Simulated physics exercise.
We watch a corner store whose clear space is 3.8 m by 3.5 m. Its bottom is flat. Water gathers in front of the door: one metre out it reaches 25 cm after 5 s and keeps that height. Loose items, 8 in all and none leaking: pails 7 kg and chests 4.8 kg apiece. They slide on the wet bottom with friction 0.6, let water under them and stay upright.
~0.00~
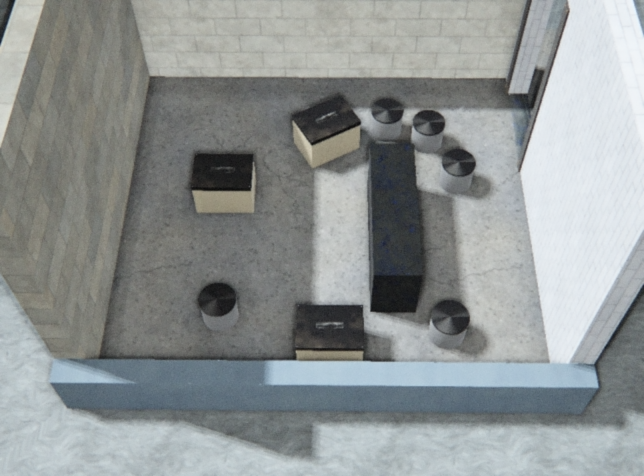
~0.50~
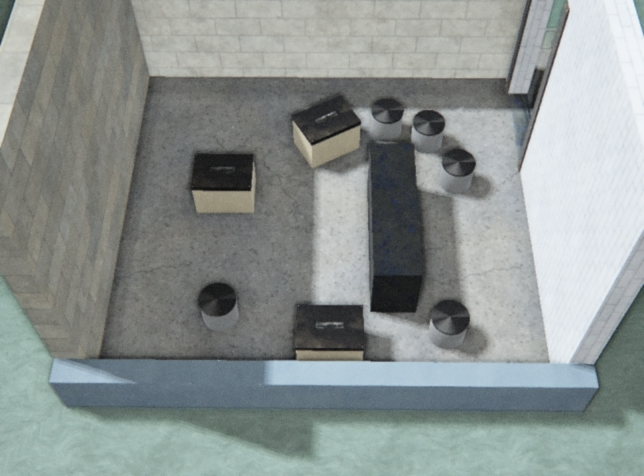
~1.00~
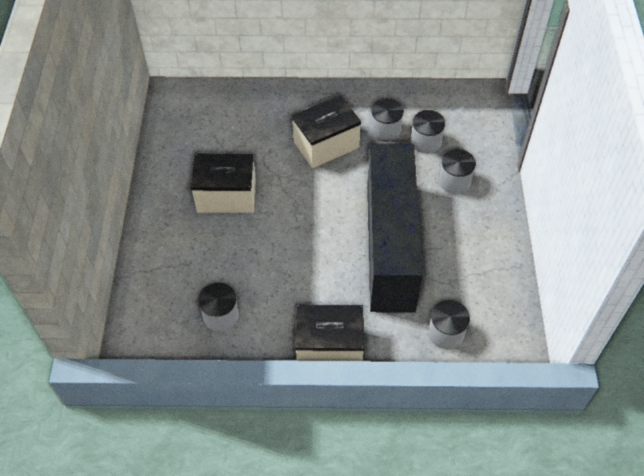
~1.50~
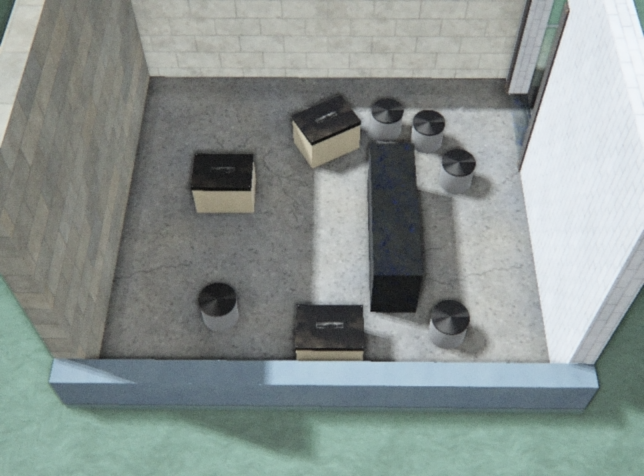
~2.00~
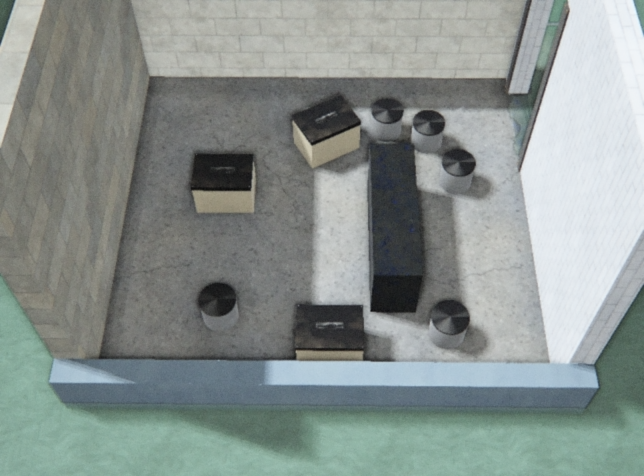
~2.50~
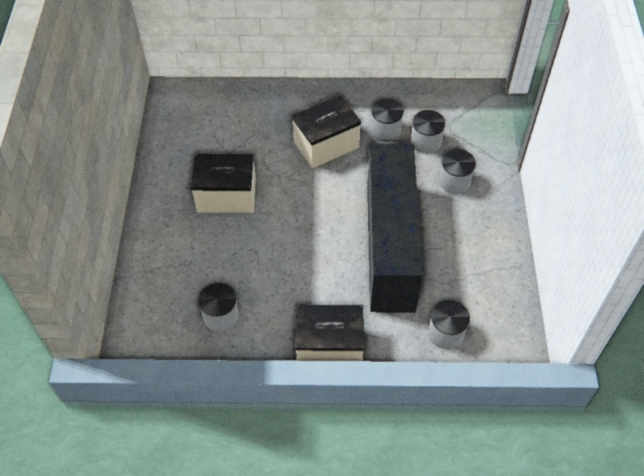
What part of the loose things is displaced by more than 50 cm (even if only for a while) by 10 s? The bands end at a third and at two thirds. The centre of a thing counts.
Share: One to two thirds.
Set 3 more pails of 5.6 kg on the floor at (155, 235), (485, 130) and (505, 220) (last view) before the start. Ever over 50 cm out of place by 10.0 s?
In that order: Over, over, under.
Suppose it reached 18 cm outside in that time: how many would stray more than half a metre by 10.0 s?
Then 3.
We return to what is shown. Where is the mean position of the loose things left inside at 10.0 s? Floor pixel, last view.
Near (289, 252).
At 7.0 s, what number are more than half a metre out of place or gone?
I count 3.
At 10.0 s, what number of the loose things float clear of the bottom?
I count 5.
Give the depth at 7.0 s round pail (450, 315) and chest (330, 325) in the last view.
Roughly 2 and 0 cm.
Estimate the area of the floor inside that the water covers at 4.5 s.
About 4.0 m2.
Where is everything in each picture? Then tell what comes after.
In the first frame, a pail at (429, 122) rests on the ground; a chest at (326, 118) rests on the ground; 0.0 m2 under water; 0 of 8 have shifted.
In the second frame, a pail at (429, 122) rests on the ground; a chest at (326, 118), on the bottom; 0.0 m2 under water; 0 of 8 have shifted.
In the third frame, a pail at (429, 122) rests on the ground; a chest at (326, 118) rests on the ground; water covers 0.0 m2; 0 of 8 have shifted.
In the fourth frame, a pail at (429, 122), on the bottom; a chest at (326, 118), on the bottom; 0.0 m2 under water; 0 of 8 have shifted.
In the fifth frame, a pail at (429, 122) rests on the ground; a chest at (326, 118), on the bottom; water covers 0.0 m2; 0 of 8 have shifted.
In the sixth frame, a pail at (429, 122) rests on the ground; a chest at (326, 118) rests on the ground; 0.3 m2 under water; 0 of 8 have shifted.
After 3.5 s 0 of 8 are over 50 cm from their spots; 0 afloat.
After 4.5 s 0 of 8 are over 50 cm from their spots; 0 afloat.
After 7.0 s 3 of 8 are over 50 cm from their spots; 1 afloat.
After 10.0 s 4 of 8 are over 50 cm from their spots, and 4 have been at some point; 5 afloat.
